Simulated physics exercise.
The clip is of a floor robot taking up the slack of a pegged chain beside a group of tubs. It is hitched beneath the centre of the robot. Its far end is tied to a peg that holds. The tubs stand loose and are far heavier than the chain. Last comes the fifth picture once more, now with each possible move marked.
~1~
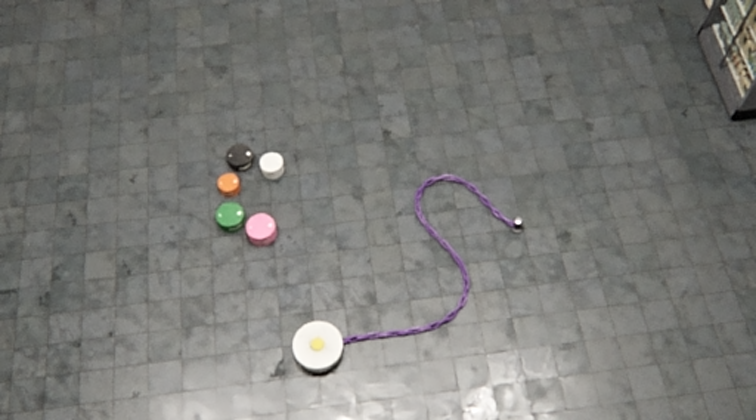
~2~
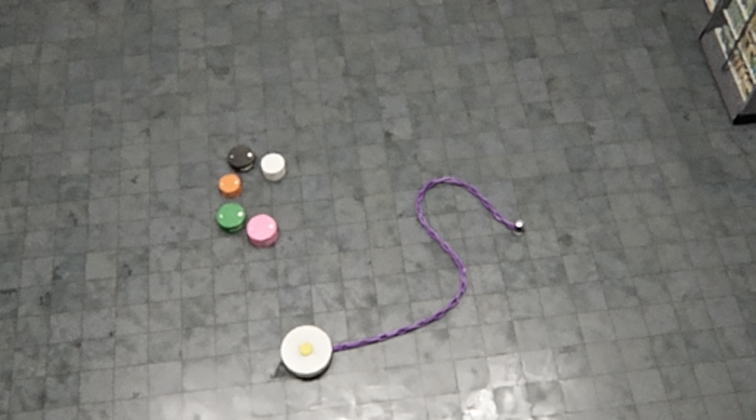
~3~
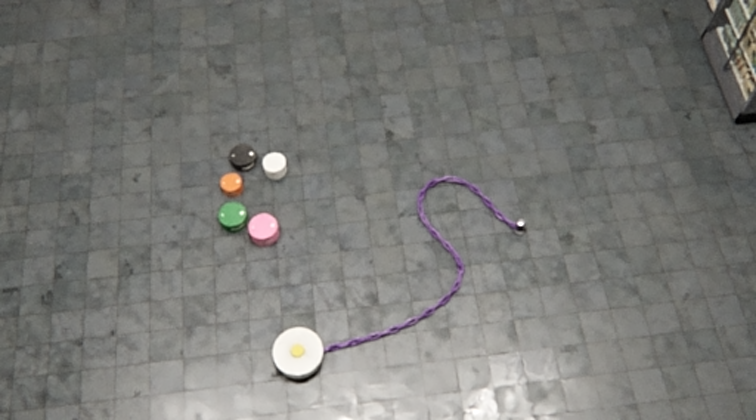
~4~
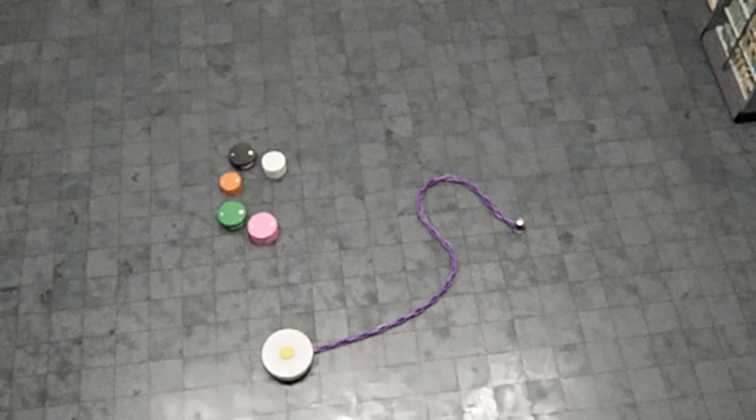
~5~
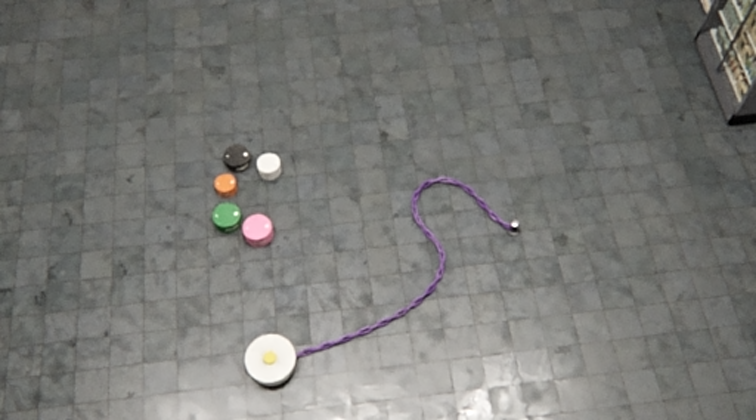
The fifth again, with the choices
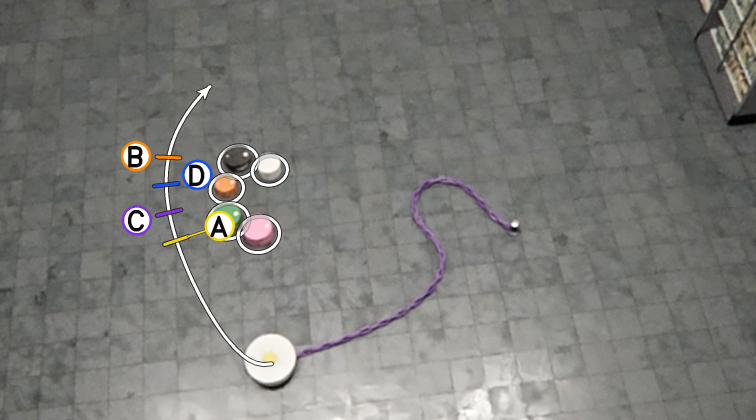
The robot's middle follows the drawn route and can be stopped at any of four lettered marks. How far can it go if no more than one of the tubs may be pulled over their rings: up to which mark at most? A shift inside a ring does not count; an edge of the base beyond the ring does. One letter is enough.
As far as tick B.
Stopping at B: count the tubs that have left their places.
The count is none.
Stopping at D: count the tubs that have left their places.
The count is none.
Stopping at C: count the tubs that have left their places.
The count is none.
On the copy, A at (177, 240); B at (168, 157); C at (169, 213); D at (166, 185); the route from (272, 364) via (173, 228) to (210, 86).
On B. First, robot (203, 301).
Then, robot (170, 221).
Finally, robot (167, 153); none over the rings.
By contrast, A is within the limit but short; C is within the limit but short; D is within the limit but short.
